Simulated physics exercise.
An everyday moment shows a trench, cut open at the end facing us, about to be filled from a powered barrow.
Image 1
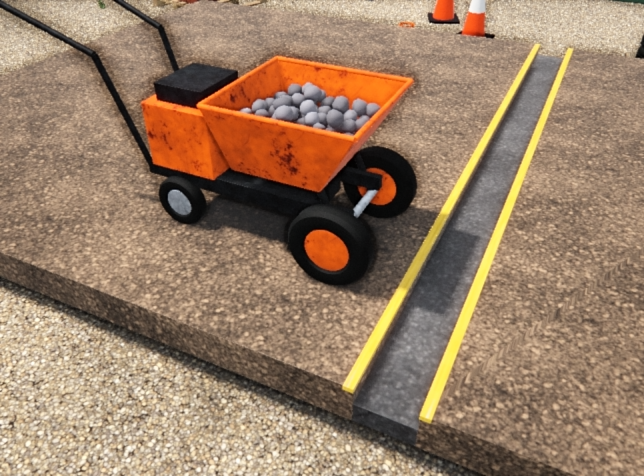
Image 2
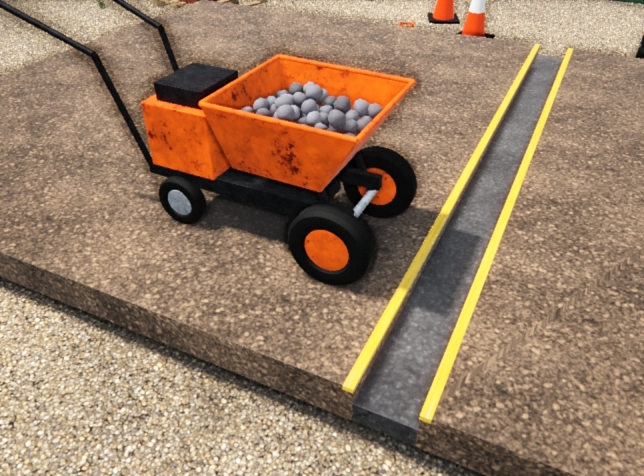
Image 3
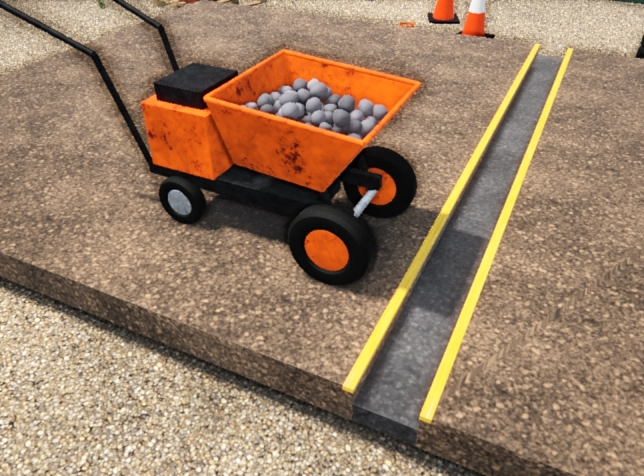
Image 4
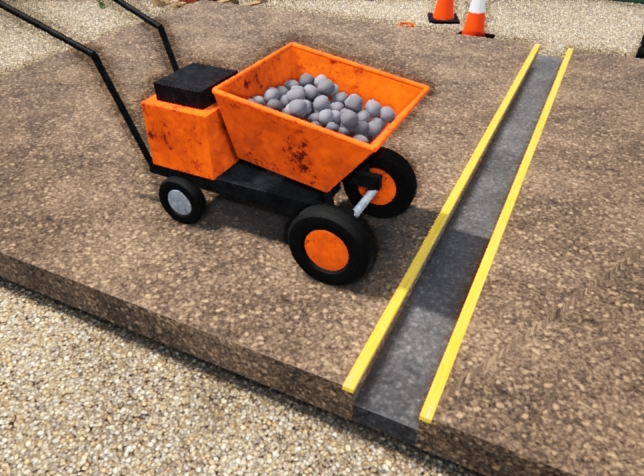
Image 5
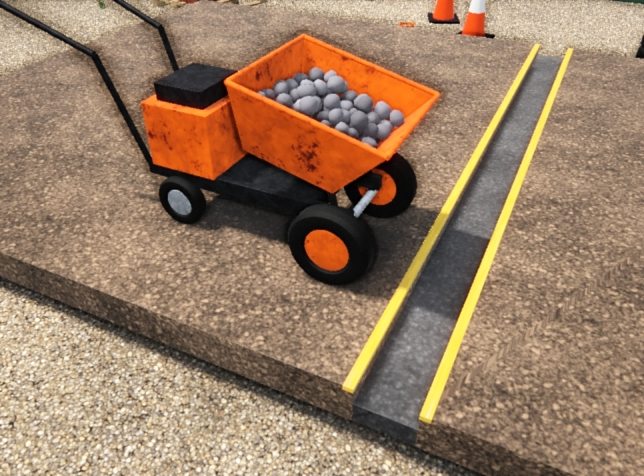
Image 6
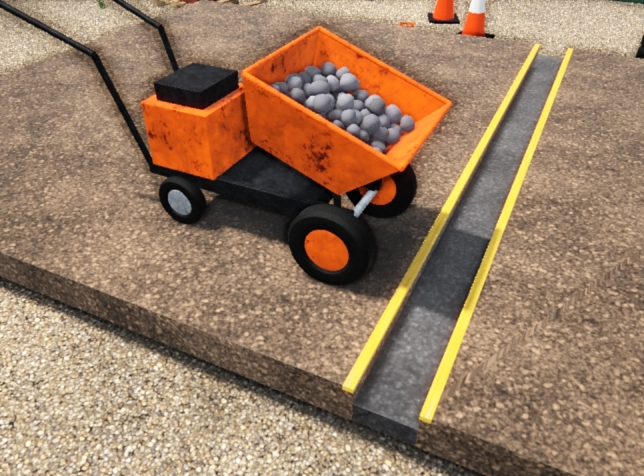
An orange skip full of grey round cobbles starts level on a powered barrow, then tilts forward to the right, slightly at first and more steeply by the end, the cobbles shifting a little inside. The barrow's black wheels stay still on a brown speckled slab, seen from above at an angle by an unmoving camera. To the right runs a shallow, dark grey, open-ended trench edged in yellow, with two orange-and-white cones behind.
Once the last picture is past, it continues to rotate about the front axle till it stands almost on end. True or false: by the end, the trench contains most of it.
False.
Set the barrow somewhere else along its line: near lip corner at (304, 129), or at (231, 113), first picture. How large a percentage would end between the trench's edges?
In turn 70 and 40 in a hundred.
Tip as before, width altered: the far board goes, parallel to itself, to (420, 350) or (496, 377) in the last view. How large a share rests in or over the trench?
First case 0 %, second case 70 %.
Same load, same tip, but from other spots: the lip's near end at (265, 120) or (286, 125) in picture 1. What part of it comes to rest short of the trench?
You'd see close to 40 per cent the first time and close to 10 per cent the next.
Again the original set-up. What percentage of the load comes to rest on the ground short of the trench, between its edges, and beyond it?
I get 0 % short, 20 % between and 80 % beyond.
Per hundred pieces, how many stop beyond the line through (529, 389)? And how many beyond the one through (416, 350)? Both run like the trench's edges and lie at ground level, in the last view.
Near 30 % and 90 %.
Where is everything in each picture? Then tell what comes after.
In the first picture, lip of the skip at (354, 140), level; top of the load at (292, 114), round cobbles; first edge of the trench at (377, 335); far edge at (448, 360), the trench under half as wide as the skip, and shallow for its width.
In the second picture, lip of the skip at (357, 141), tipped barely; top of the load at (294, 113).
In the third picture, lip of the skip at (364, 144), tipped barely; top of the load at (288, 102).
In the fourth picture, lip of the skip at (374, 149), tipped a little; top of the load at (295, 98).
In the fifth picture, lip of the skip at (387, 158), tipped a little; top of the load at (281, 91).
In the sixth picture, lip of the skip at (401, 169), tipped clearly; top of the load at (309, 92); first edge of the trench at (377, 335); far edge at (448, 360).
Soon, skip tipped steeply; all in the skip.
A while on, skip tipped right over; nearly all in the skip; a small part beyond it; a stray few falling.
Towards the end, skip tipped right over; about a third in the skip; a stray few in or heaped over the trench; about two thirds beyond it; a stray few falling.
Finally, skip tipped right over; about a quarter in or heaped over the trench; most beyond it.
